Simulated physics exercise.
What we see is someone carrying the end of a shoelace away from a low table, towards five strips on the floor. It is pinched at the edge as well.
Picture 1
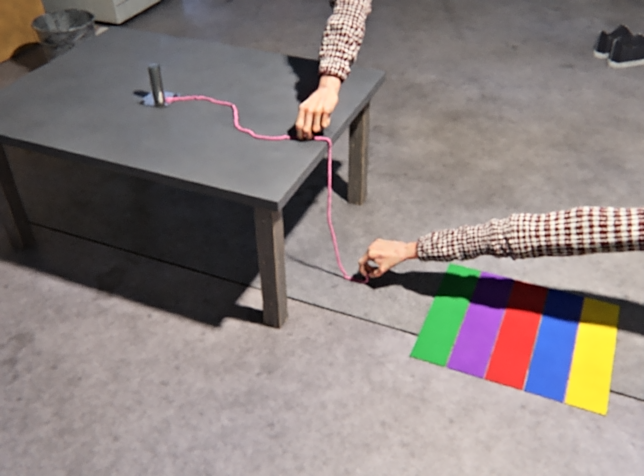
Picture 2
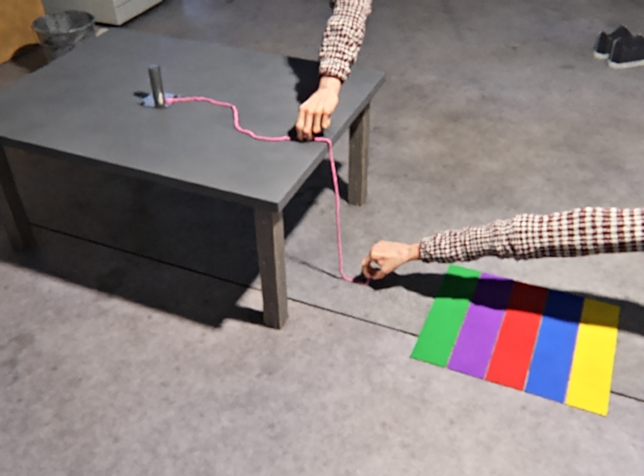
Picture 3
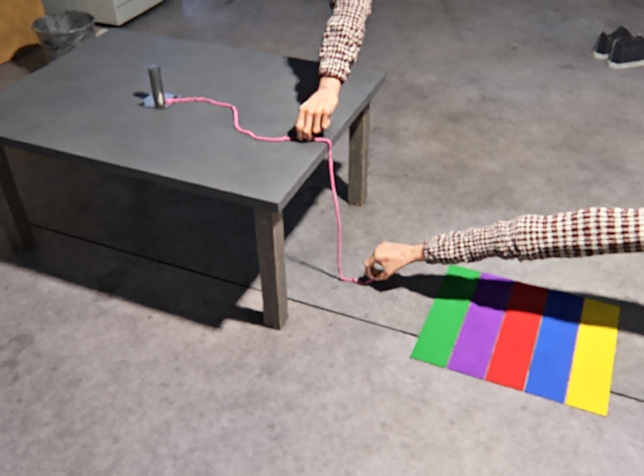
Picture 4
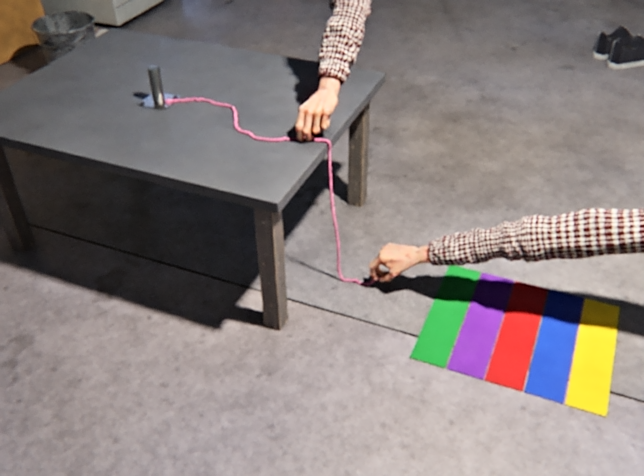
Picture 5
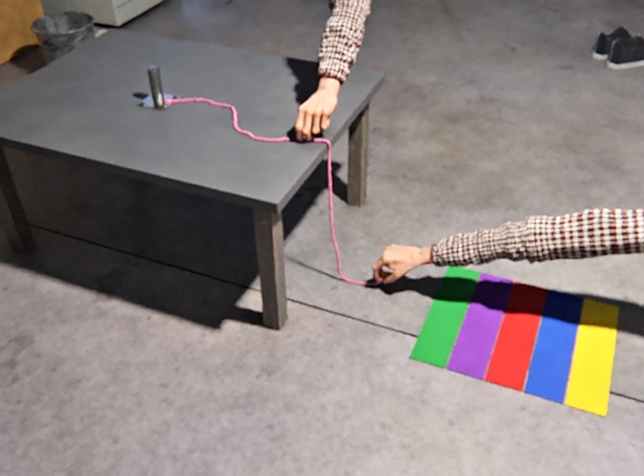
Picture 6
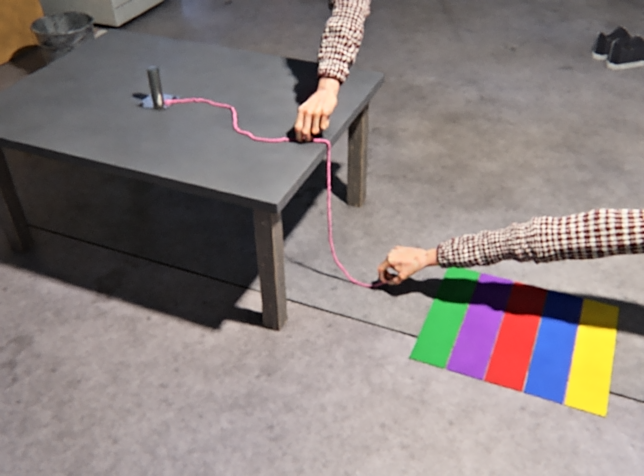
Two arms in checked sleeves reach over a low dark table and a grey concrete floor, seen from above at an angle, one hand pressing a pink shoelace at the table's edge. The lace winds from a small upright metal post, and green, purple, red, blue and yellow strips lie at right. The lower hand draws the hanging end slightly rightward, while the upper hand and camera stay still.
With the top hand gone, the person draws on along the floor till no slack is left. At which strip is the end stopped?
The red one.
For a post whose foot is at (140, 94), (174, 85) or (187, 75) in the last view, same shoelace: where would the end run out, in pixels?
The places are (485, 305), (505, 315) and (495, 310).
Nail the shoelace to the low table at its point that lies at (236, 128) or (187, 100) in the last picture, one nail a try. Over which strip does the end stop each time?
Taking them in turn: Purple; red.
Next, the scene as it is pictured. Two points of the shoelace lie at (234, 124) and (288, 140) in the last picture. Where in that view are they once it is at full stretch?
About (261, 126), and the other about (328, 146).
Early on, end near (463, 301); over green.
Midway, end near (499, 311); over purple.
At the end of the slack, end near (520, 316); over red. It halts on the red strip.
